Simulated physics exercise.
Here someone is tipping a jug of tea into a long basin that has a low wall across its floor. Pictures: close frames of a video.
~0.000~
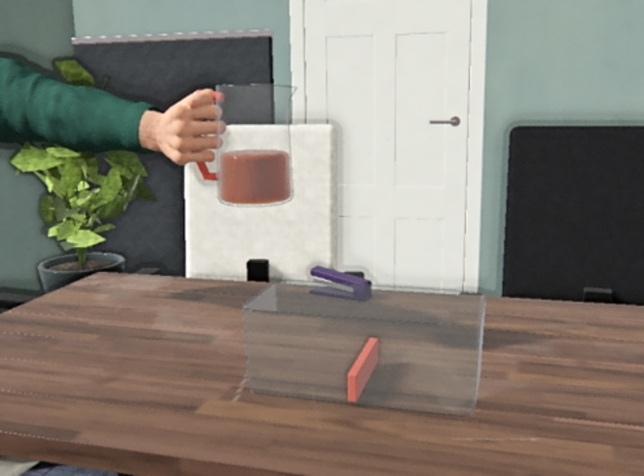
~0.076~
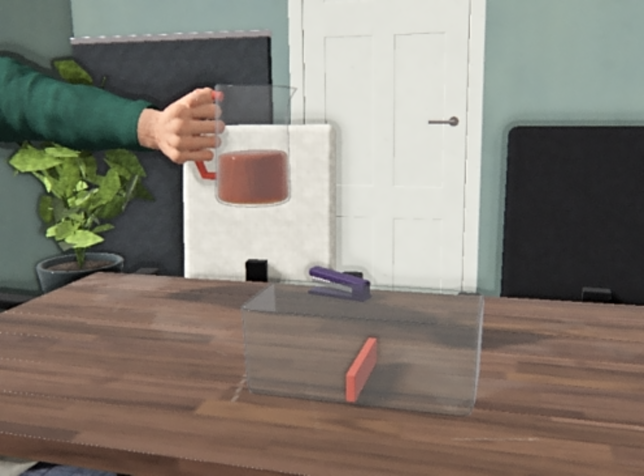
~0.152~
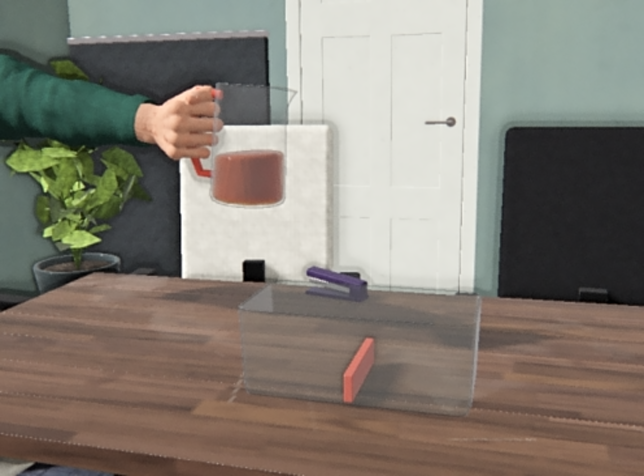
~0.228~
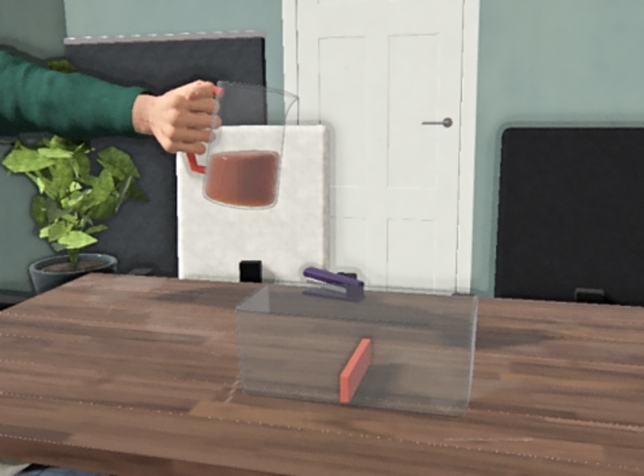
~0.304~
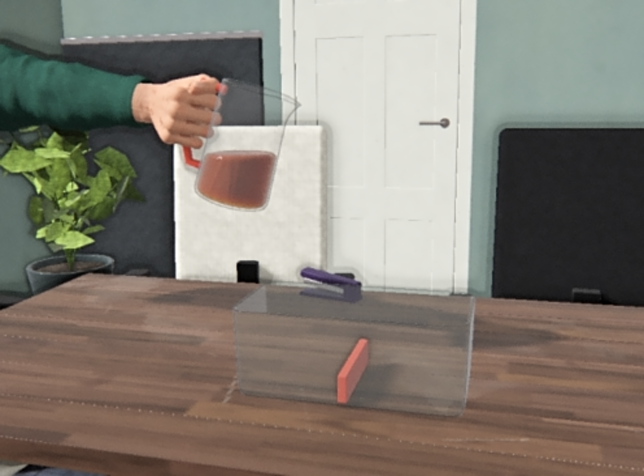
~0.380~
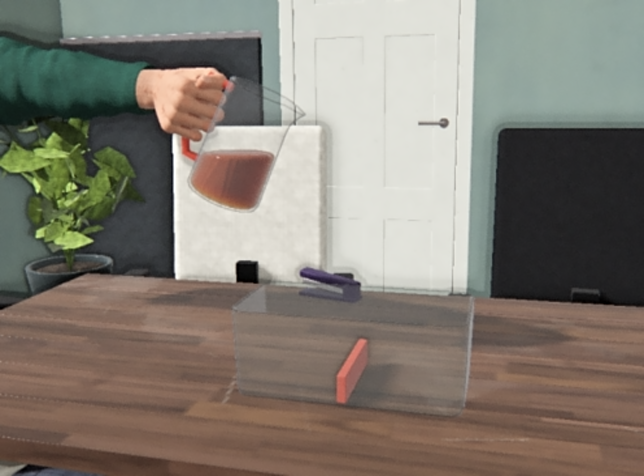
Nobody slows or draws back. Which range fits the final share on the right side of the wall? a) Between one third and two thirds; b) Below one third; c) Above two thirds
Answer: C.
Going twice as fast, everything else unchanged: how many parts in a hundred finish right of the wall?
Around 80 percent ends up there.
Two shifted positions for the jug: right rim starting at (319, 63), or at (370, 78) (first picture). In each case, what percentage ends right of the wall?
About 85 % the first time, about 60 % the second.
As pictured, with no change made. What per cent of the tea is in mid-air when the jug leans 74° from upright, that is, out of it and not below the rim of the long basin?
Share in flight: Approx. 0 %.
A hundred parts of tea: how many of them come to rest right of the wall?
About 85 percent.
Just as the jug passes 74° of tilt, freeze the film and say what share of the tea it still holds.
Roughly 100 percent remains at that point.
A moment on, the jug is tipped part way and 100 per cent is still to pour, 0 is left of the wall and 0 right of it.
Next, the jug is tipped on its side and 63 per cent is still to pour, 1 is left of the wall and 9 right of it.
Then the jug is tipped on its side and 23 per cent is still to pour, 2 is left of the wall and 57 right of it.
Later the jug is tipped on its side and 7 per cent is still to pour, 7 is left of the wall and 79 right of it.
Finally, 13 per cent lies left of the wall, 83 right of it and 3 outside.
